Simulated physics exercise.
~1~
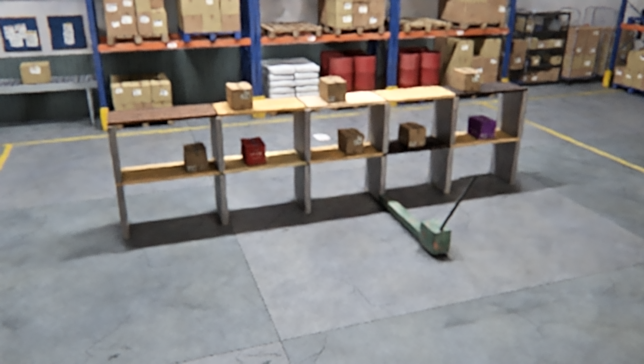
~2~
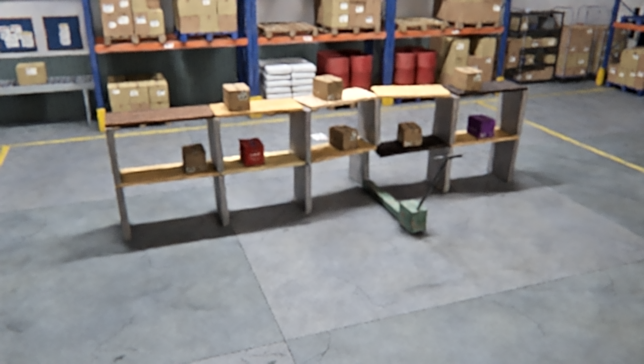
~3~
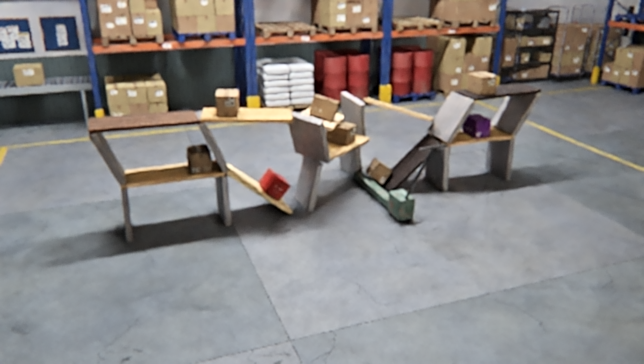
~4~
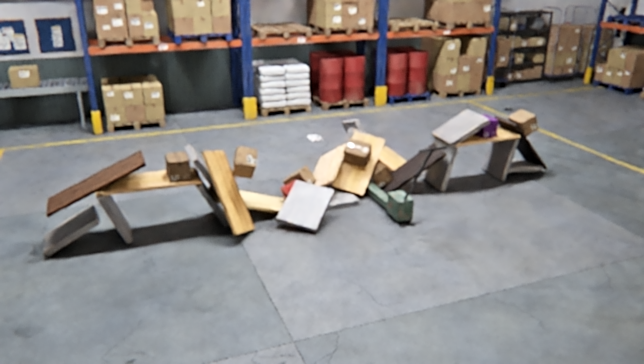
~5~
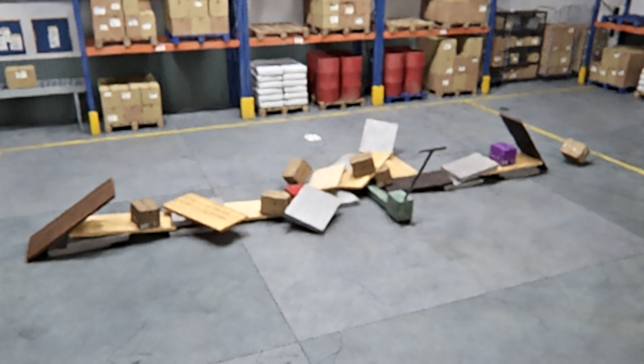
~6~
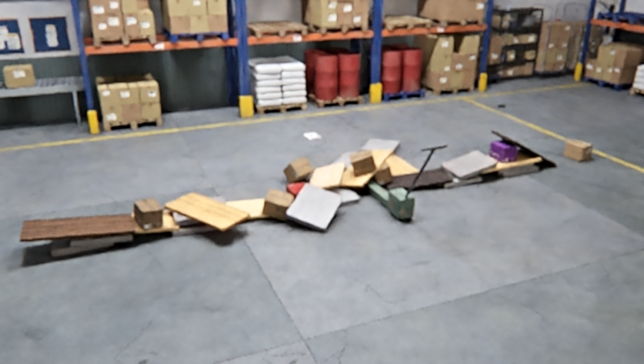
We see a green floor jack push into the base of a long two-tier rack holding cartons in a warehouse. The middle sections buckle first, then the collapse spreads to both ends, leaving boards, uprights and the red and purple cartons scattered low across the floor.
